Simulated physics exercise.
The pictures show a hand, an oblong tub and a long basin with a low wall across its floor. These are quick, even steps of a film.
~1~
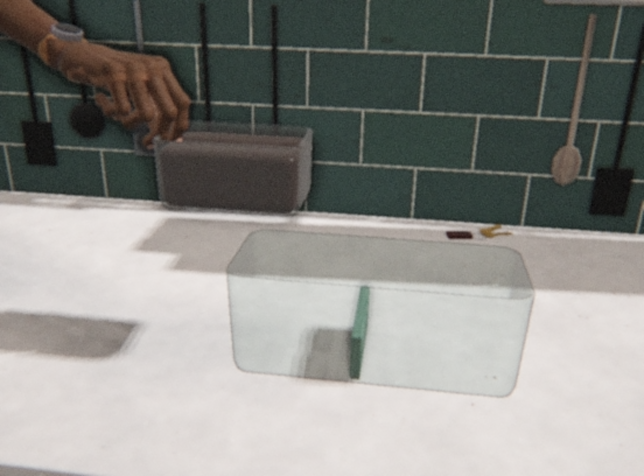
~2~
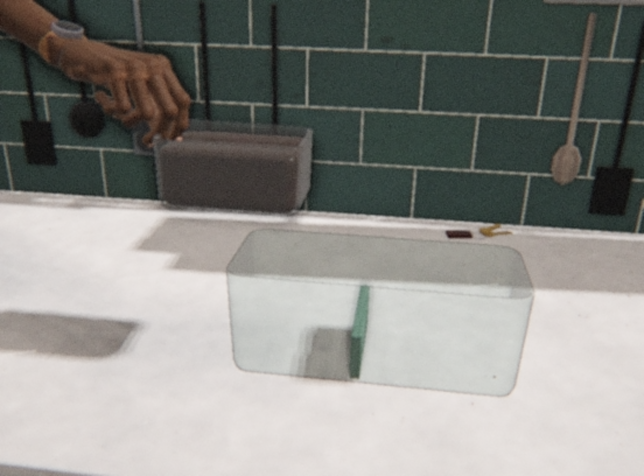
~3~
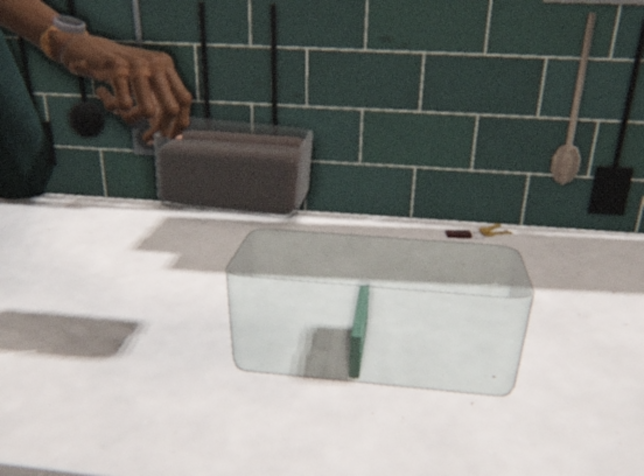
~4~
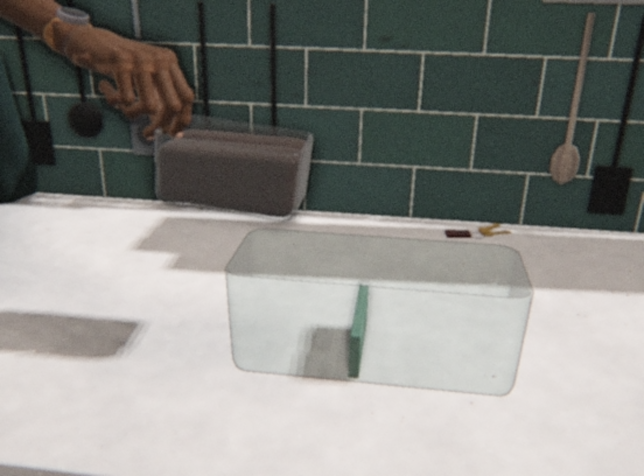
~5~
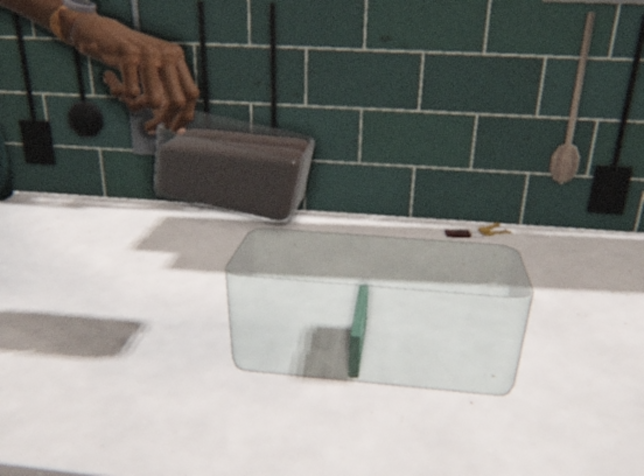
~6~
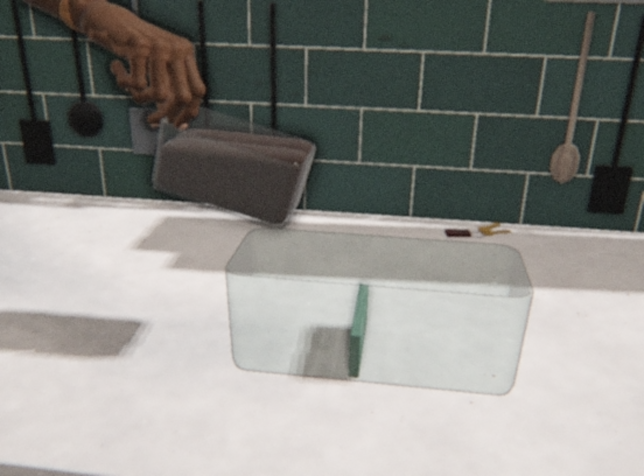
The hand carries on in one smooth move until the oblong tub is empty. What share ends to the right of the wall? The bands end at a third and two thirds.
In the end between a third and two thirds is right of the wall.
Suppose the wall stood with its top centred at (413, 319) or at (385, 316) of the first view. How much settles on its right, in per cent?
Near 10 % and 10 %.
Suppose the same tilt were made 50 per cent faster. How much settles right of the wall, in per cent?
About 30 per cent.
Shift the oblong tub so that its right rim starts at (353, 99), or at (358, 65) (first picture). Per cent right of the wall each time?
The first gives 75 %, the second 70 %.
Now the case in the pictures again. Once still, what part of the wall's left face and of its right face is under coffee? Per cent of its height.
Left about 50, right about 30.
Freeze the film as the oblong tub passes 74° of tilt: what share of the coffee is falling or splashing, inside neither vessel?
Roughly 30 in a hundred.
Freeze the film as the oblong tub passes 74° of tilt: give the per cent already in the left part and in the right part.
Left about 10, right about 25.
A moment on, the oblong tub is tipped part way and 36 per cent is still to pour, 9 is left of the wall and 24 right of it.
Next, the oblong tub is tipped right over and 6 per cent is still to pour, 42 is left of the wall and 46 right of it.
Then the oblong tub is tipped right over and 0 per cent is still to pour, 50 is left of the wall and 47 right of it.
Later the oblong tub is tipped right over and 0 per cent is still to pour, 50 is left of the wall and 47 right of it.
At rest 50 per cent lies left of the wall, 47 right of it and 4 outside.
